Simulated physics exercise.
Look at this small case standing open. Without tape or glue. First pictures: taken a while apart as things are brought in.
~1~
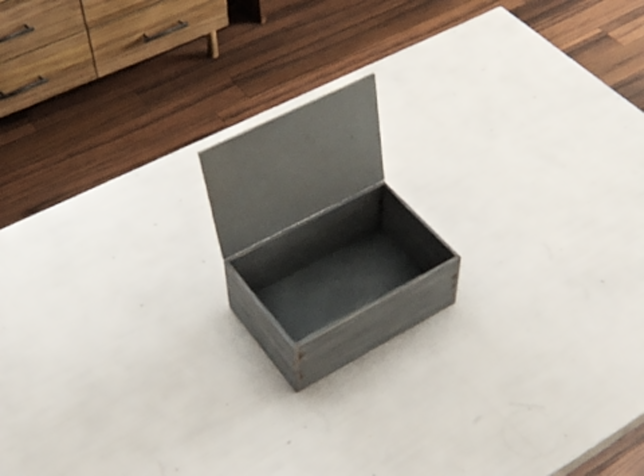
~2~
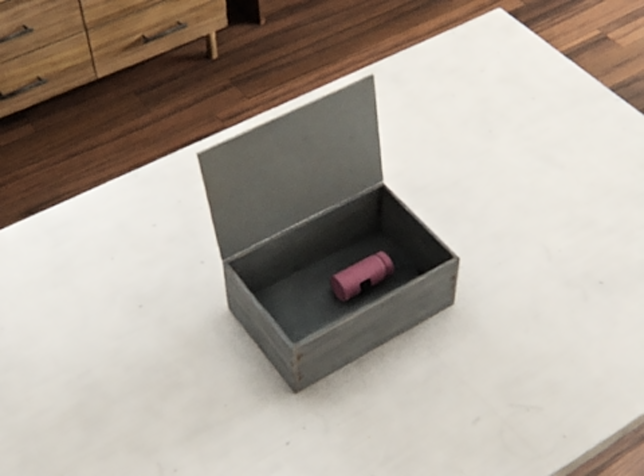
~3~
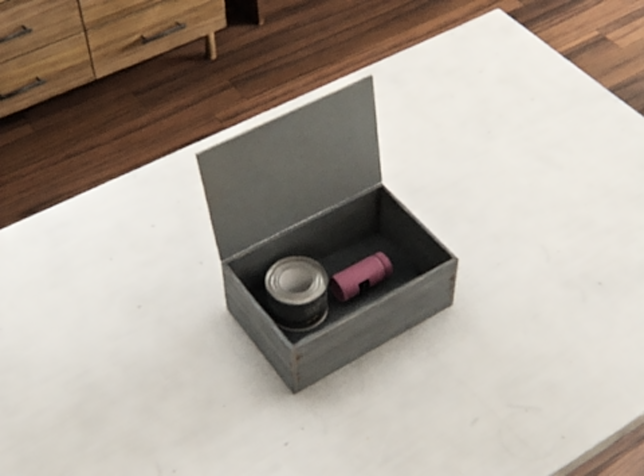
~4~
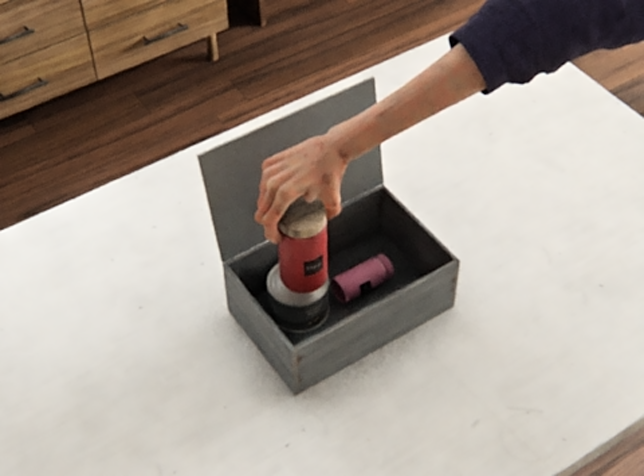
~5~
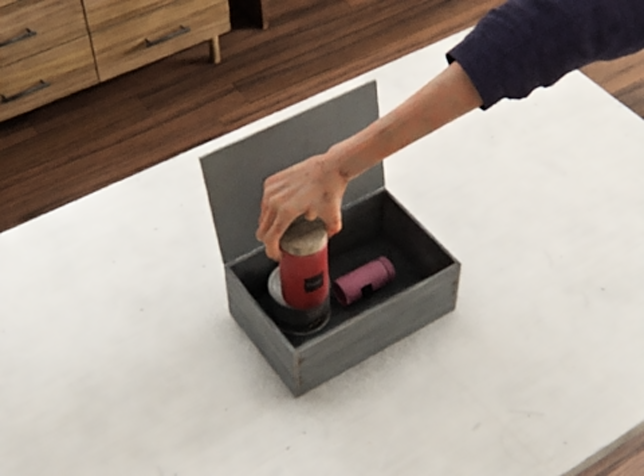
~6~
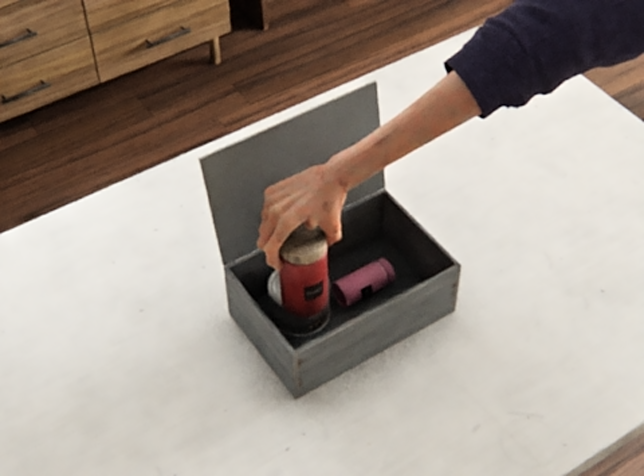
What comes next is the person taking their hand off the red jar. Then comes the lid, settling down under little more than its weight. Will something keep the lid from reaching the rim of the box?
Yes, it stays propped open.
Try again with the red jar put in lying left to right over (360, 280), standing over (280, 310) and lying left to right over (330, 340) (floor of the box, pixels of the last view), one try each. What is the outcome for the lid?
In case one it ends up closed, in case two it remains open and in case three it ends up closed.
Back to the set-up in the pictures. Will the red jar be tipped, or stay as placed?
Looking at the last picture, the red jar sits at an angle.
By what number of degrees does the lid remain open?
Some 25°.
Then, 1.30 s past the last view, lid 80° above the rim.
Then, 1.80 s past the last view, lid 47° above the rim; red jar rocked 16° from its first pose near (308, 279).
Then, 2.30 s past the last view, lid 24° above the rim; red jar rocked 55° from its first pose near (313, 310).
Finally, lid 24° above the rim; down or leaning hard in the box, red jar; the other 2 still in place. Final places as the last picture's camera would see them, red jar near (309, 312).
